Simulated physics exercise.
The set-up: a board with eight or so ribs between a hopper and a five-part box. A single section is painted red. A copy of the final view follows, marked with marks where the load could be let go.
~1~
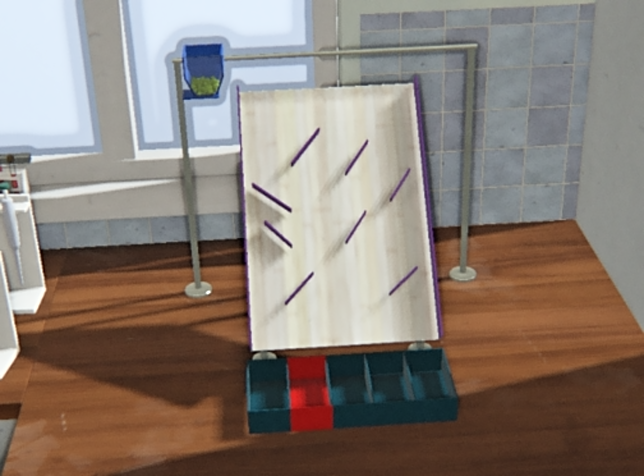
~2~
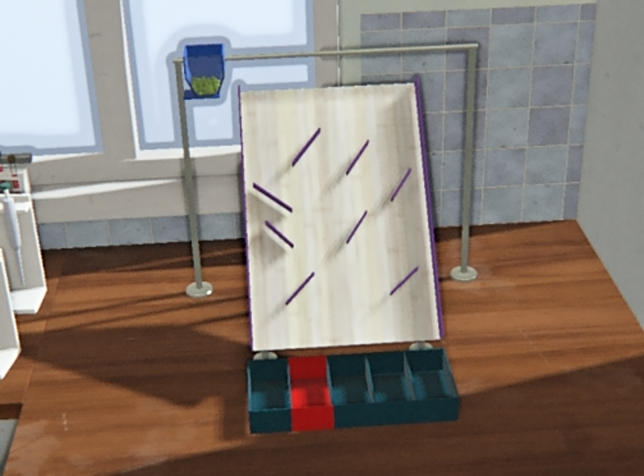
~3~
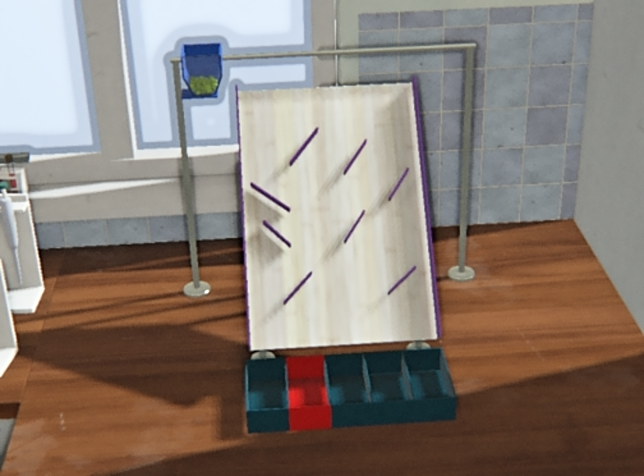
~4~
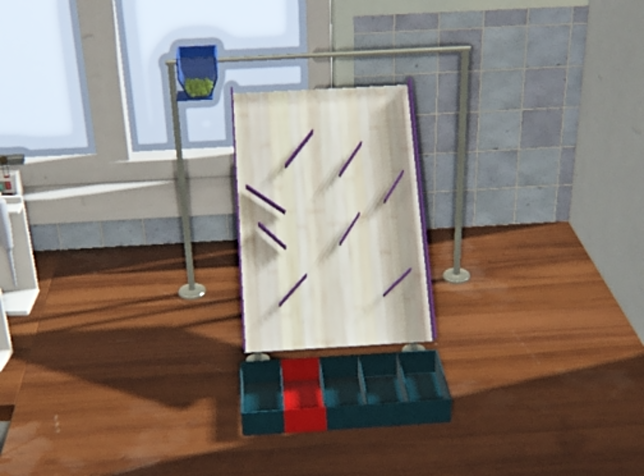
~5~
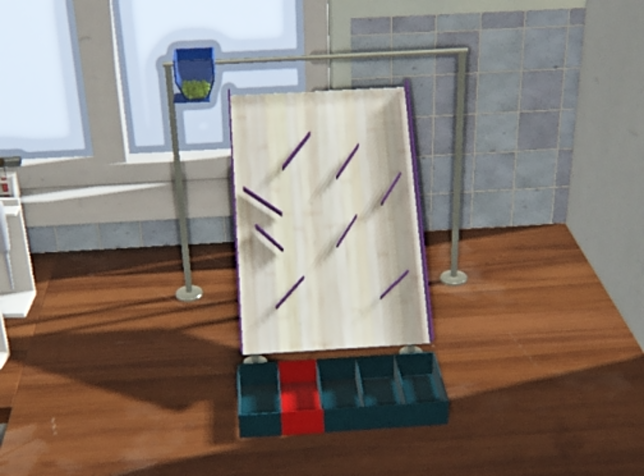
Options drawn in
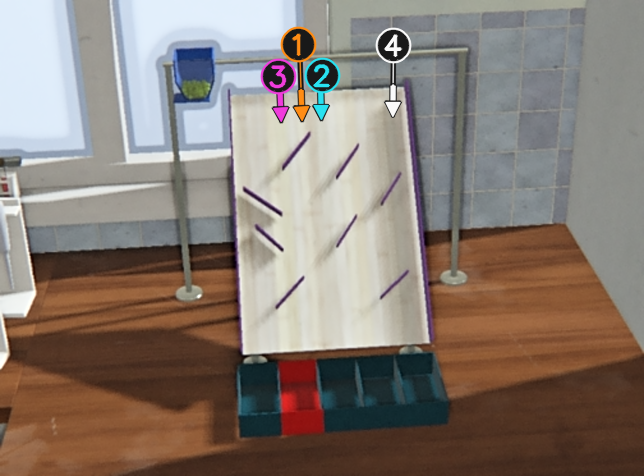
Camera drifting very slightly around a still set-up of a blue hopper, ribbed slanted board and five-part box with one red section.
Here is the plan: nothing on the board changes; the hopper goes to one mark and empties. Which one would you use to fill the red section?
2.
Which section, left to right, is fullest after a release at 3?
The third.
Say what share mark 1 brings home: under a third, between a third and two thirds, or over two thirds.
Mark 1 gives under a third.
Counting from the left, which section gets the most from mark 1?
It is the third one.
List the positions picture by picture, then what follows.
In the first picture, hopper near (205, 84), dried peas, door shut.
In the second picture, ribs (293, 163) to (320, 127), (347, 171) to (369, 139), (253, 183) to (292, 209).
In the third picture, ribs (390, 197) to (408, 168), (263, 220) to (291, 244), (345, 240) to (364, 210).
In the fourth picture, ribs (279, 304) to (307, 273), (384, 294) to (411, 268).
In the fifth picture, red section near (303, 421), number 2 of 5 from the left.
On the marked copy, mark 1 meets the board at (301, 115); mark 2 meets the board at (321, 114); mark 3 meets the board at (281, 116); mark 4 meets the board at (392, 111).
Choosing 1, a small share in the red section, all but a few in other sections.
Choosing 2, close to a quarter in the red section, close to two thirds in other sections, a small share outside the box.
Choosing 3, none at all in the red section, all but a few in other sections, a small share outside the box.
Choosing 4, a small share in the red section, the bulk in other sections, a small share outside the box.
